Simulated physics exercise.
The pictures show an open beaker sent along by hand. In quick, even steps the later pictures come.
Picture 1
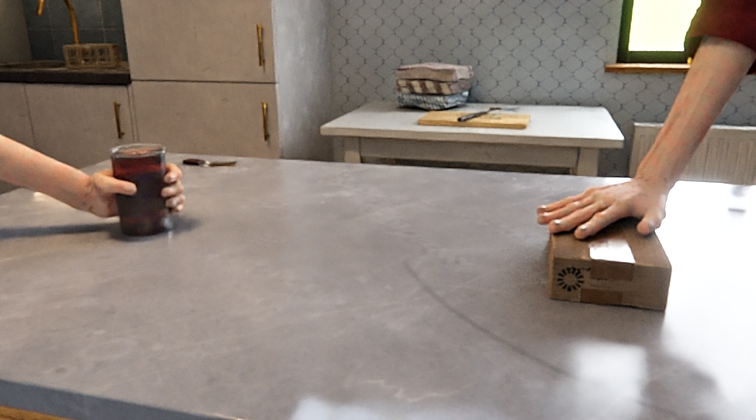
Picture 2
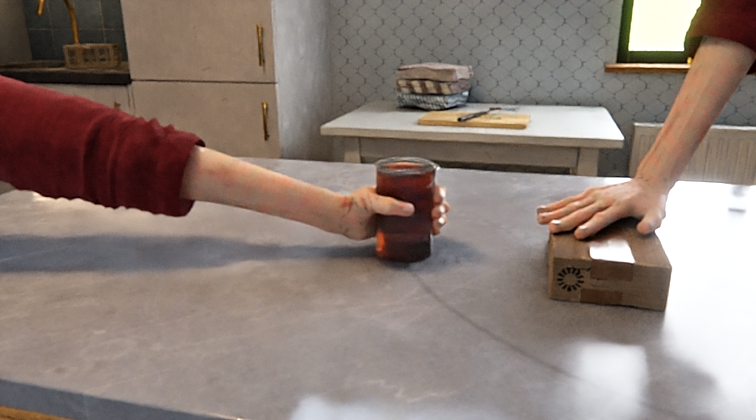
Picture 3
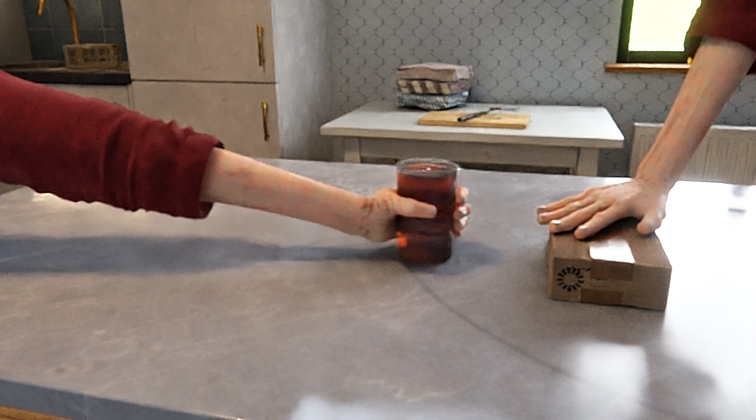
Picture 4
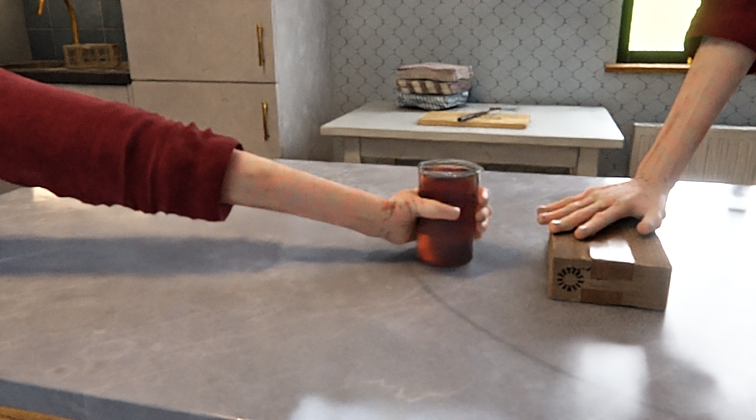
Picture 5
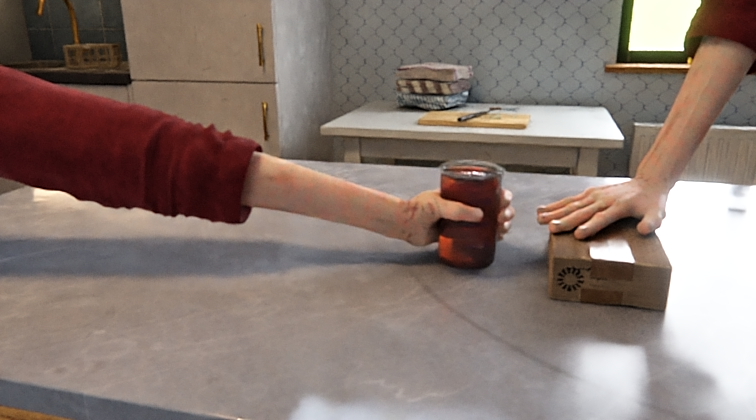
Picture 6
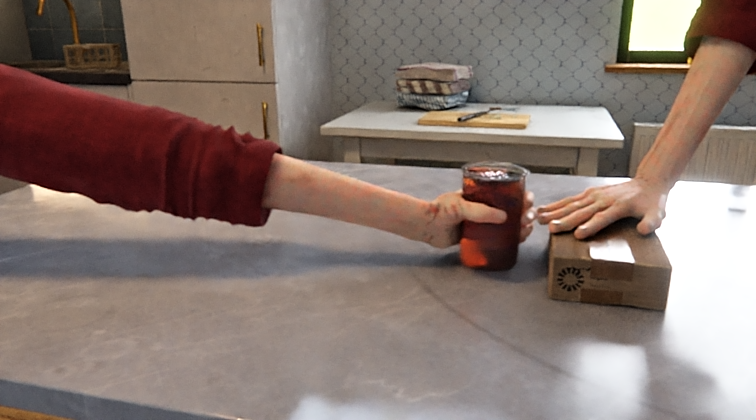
A glass of dark red liquid sliding rightward across a grey countertop, gripped by one hand, while another hand rests on a small box.
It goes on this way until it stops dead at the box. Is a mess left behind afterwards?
It brims over.
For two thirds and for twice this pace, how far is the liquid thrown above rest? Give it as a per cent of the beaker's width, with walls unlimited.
The first case gives 20 per cent of the width, the second 70 per cent.
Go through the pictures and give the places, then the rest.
In the first picture, at rest; beaker (142, 188) nearly full; box (602, 251).
In the second picture, under way; beaker nearly full, surface at (405, 170).
In the third picture, on by 20 px; beaker (425, 210) nearly full.
In the fourth picture, on by 20 px; beaker nearly full, surface at (447, 173).
In the fifth picture, on by 20 px; beaker (468, 213) nearly full.
In the sixth picture, on by 20 px; beaker nearly full, surface at (492, 175); box (602, 251).
Shortly, the beaker meets the box.
Then, the iced tea surges up the wall; it has lost some.
At the finish, the beaker stands at the box; it has lost some.
